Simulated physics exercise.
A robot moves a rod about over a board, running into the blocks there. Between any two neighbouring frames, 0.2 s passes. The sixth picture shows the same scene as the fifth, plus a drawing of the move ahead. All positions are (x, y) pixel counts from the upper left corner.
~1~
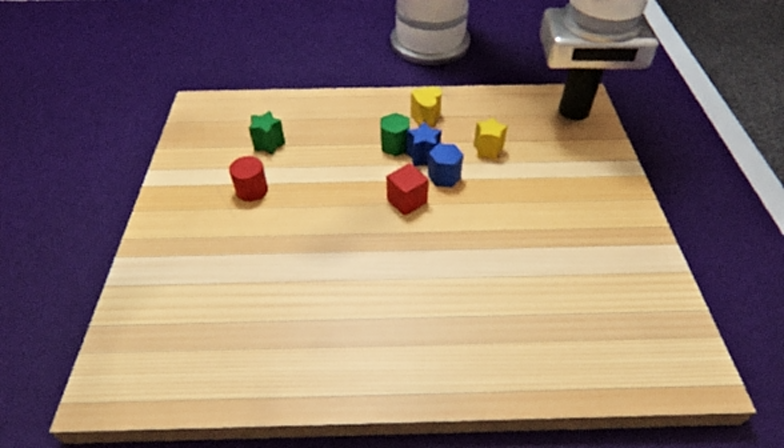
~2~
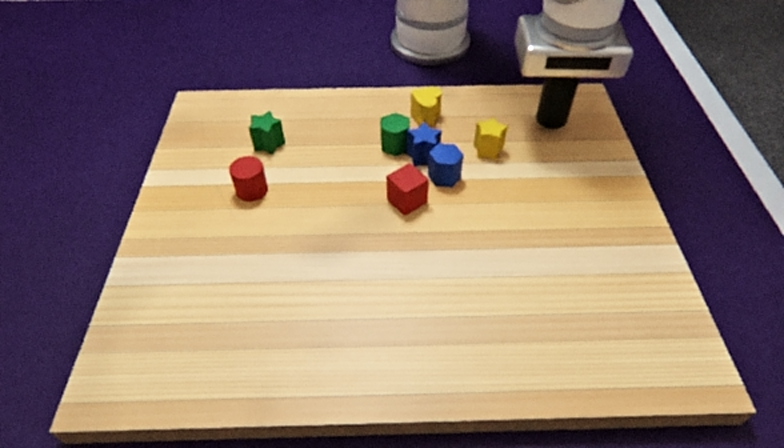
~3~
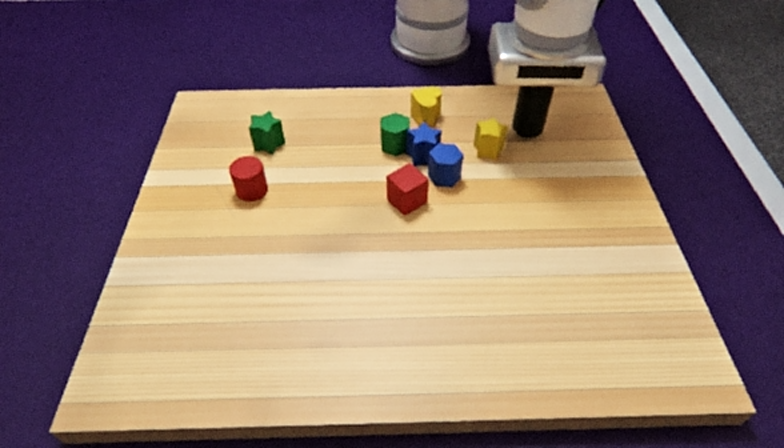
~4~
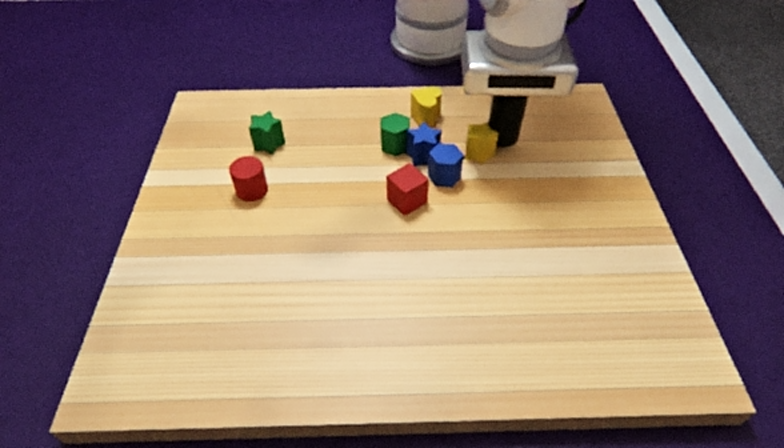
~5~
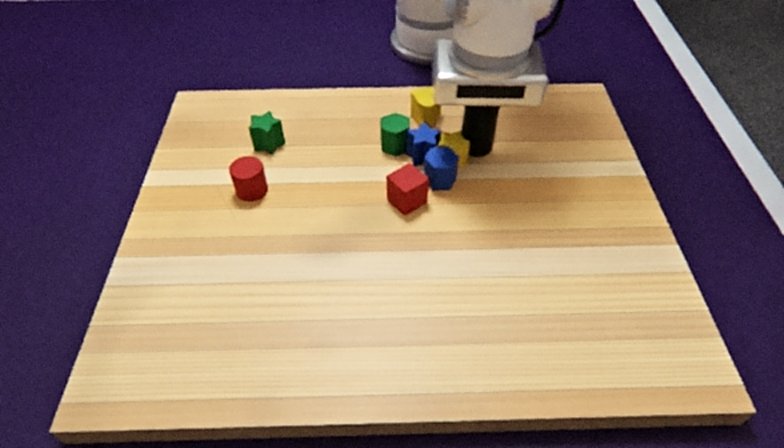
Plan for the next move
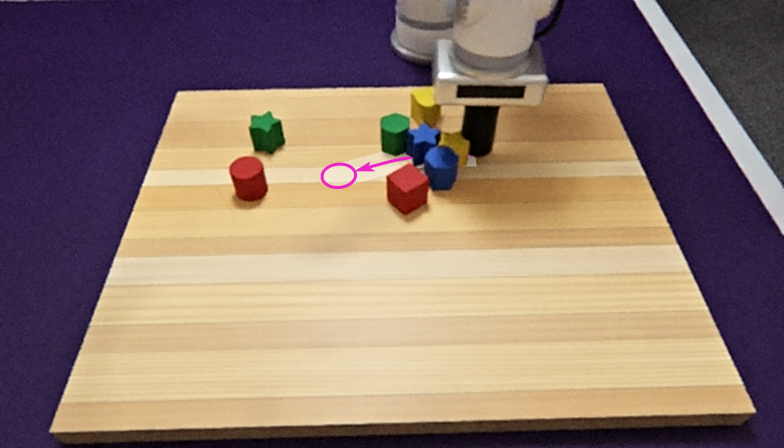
Robot arm moving a black rod leftward across a wooden board, pushing a yellow star block up against clustered blue blocks.
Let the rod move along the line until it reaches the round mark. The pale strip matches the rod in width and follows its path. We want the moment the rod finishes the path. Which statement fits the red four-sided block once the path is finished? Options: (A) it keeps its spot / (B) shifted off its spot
I'll go with B - shifted off its spot.
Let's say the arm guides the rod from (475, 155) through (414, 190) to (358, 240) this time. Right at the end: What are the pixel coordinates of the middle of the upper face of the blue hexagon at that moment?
My prediction: (312, 254).
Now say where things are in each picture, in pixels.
In the first frame, rod tip at (574, 111); block tops, green star block at (264, 121); green hexagon at (395, 122); red four-sided block at (408, 177); blue star block at (425, 133); blue hexagon at (447, 153); yellow star block at (492, 127).
In the second frame, rod at (551, 119); blocks unchanged.
In the third frame, rod at (528, 128); blocks unchanged.
In the fourth frame, rod at (503, 137); yellow star block at (482, 131).
In the fifth frame, rod at (476, 146); green star block at (264, 121); green hexagon at (395, 122); red four-sided block at (408, 177); blue star block at (425, 133); blue hexagon at (442, 157); yellow star block at (453, 139).
Path on the board, from (475, 155) via (406, 158), ending at (339, 176).
The first path, step by step. One third of the way, rod at (428, 147); green hexagon at (390, 120), turned 20° clockwise; red four-sided block at (402, 183), turned 10° clockwise; blue star block at (393, 140), turned 30° clockwise; blue hexagon at (428, 169), turned 50° anticlockwise; yellow star block at (418, 150), turned 40° anticlockwise.
Two thirds of the way, rod at (382, 155); green hexagon at (380, 119), turned 65° clockwise; red four-sided block at (402, 184); blue star block at (353, 147), turned 35° clockwise; blue hexagon at (428, 171), turned 60° anticlockwise; yellow star block at (404, 156), turned 95° anticlockwise.
At the end, rod at (338, 167); green star block in place; green hexagon at (380, 119), turned 65° clockwise; red four-sided block at (402, 184); blue star block at (306, 159), turned 35° clockwise; blue hexagon at (428, 171), turned 60° anticlockwise; yellow star block at (404, 156), turned 95° anticlockwise.
